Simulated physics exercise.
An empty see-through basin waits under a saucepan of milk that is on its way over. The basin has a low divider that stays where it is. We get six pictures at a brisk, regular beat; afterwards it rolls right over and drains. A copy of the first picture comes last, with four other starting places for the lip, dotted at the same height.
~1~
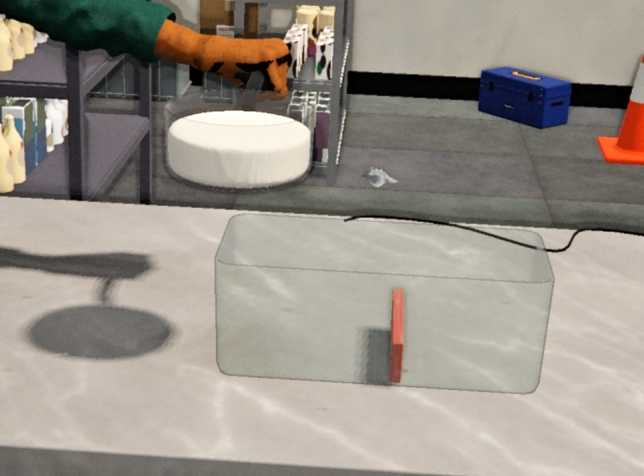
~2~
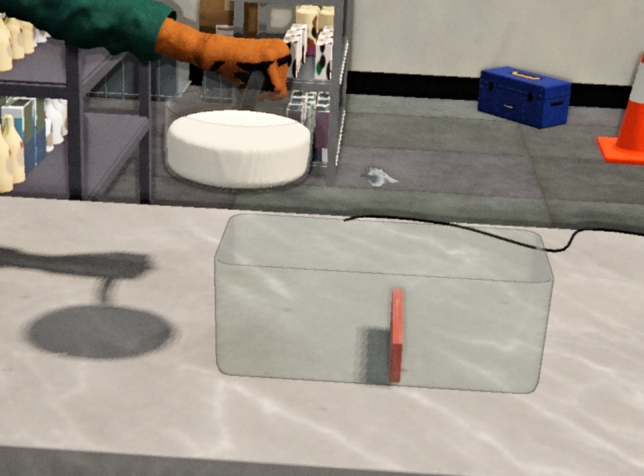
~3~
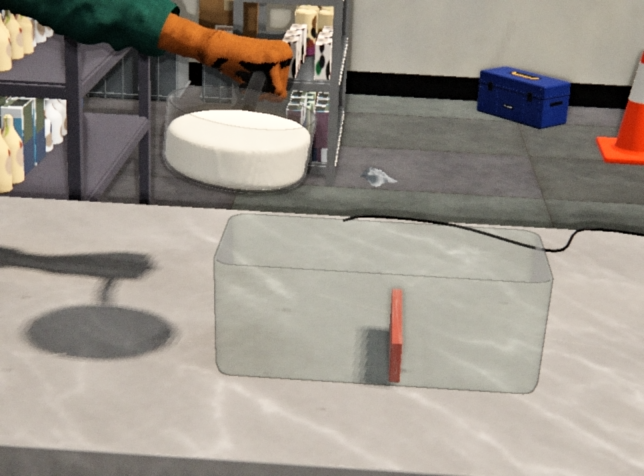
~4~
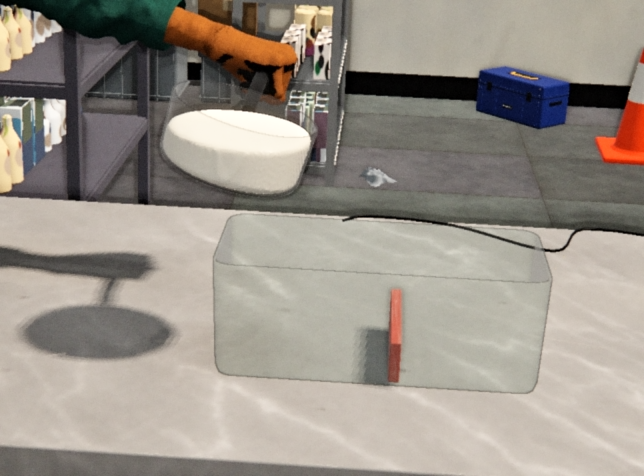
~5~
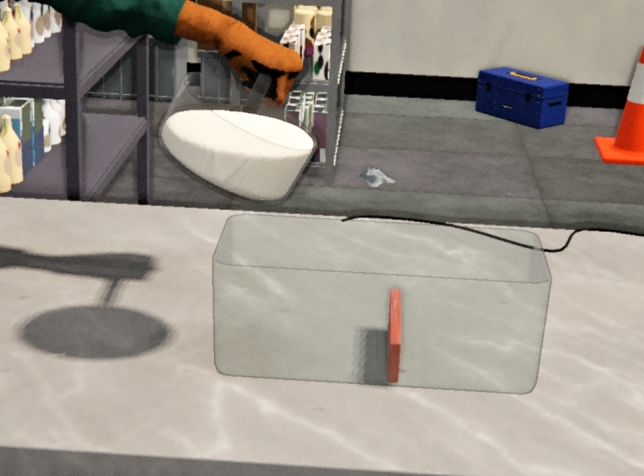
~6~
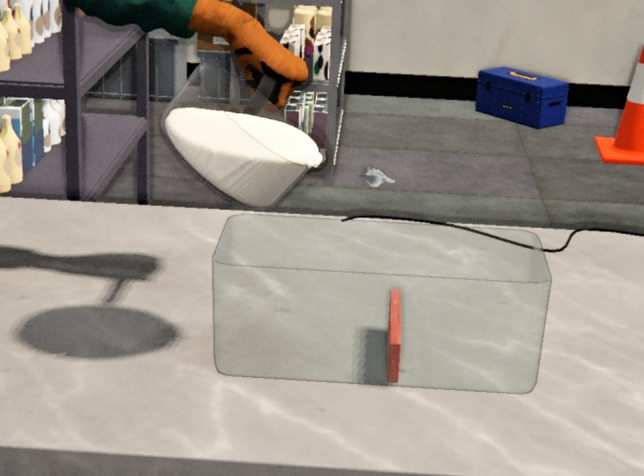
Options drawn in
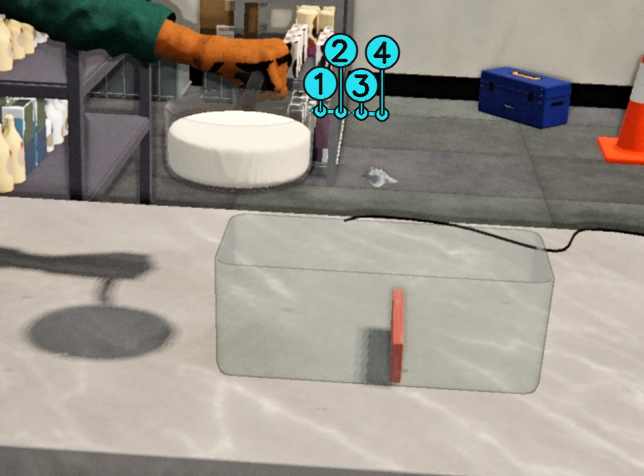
In a storage or workshop space seen from slightly above a pale, marbled counter, dark shelves of bottles stand at the left, with a blue toolbox and an orange cone at the right. An empty clear basin with a small red upright wall inside sits on the counter below a clear pan of white milk. An orange-gloved, green-sleeved arm tilts the pan steadily rightward until milk reaches over its lip, while the camera barely shifts.
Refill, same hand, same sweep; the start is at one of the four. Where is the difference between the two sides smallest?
4 works best here.
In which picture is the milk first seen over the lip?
In picture 6.
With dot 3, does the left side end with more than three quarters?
No.
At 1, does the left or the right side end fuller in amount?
More ends on the left.
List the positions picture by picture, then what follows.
Upright, lip at (312, 110); basin from (216, 371) to (538, 391); top of the wall at (398, 315); nothing has left yet.
Upright, lip at (312, 112); nothing has left yet.
Tipped about 7°, lip at (314, 119); nothing has left yet.
Tipped about 15°, lip at (315, 129); nothing has left yet.
Tipped about 25°, lip at (315, 144); nothing has left yet.
Tipped about 38°, lip at (312, 160); milk is over the lip, down to (312, 160).
On the marked copy, 1 at (320, 111); 2 at (340, 112); 3 at (361, 113); 4 at (382, 114).
Choosing 1, about 86 % ends left of the wall and 11 % right of it; 3 % is lost outside.
Choosing 2, about 86 % ends left of the wall and 9 % right of it; 4 % is lost outside.
Choosing 3, about 69 % ends left of the wall and 28 % right of it; 3 % is lost outside.
Choosing 4, about 51 % ends left of the wall and 47 % right of it.
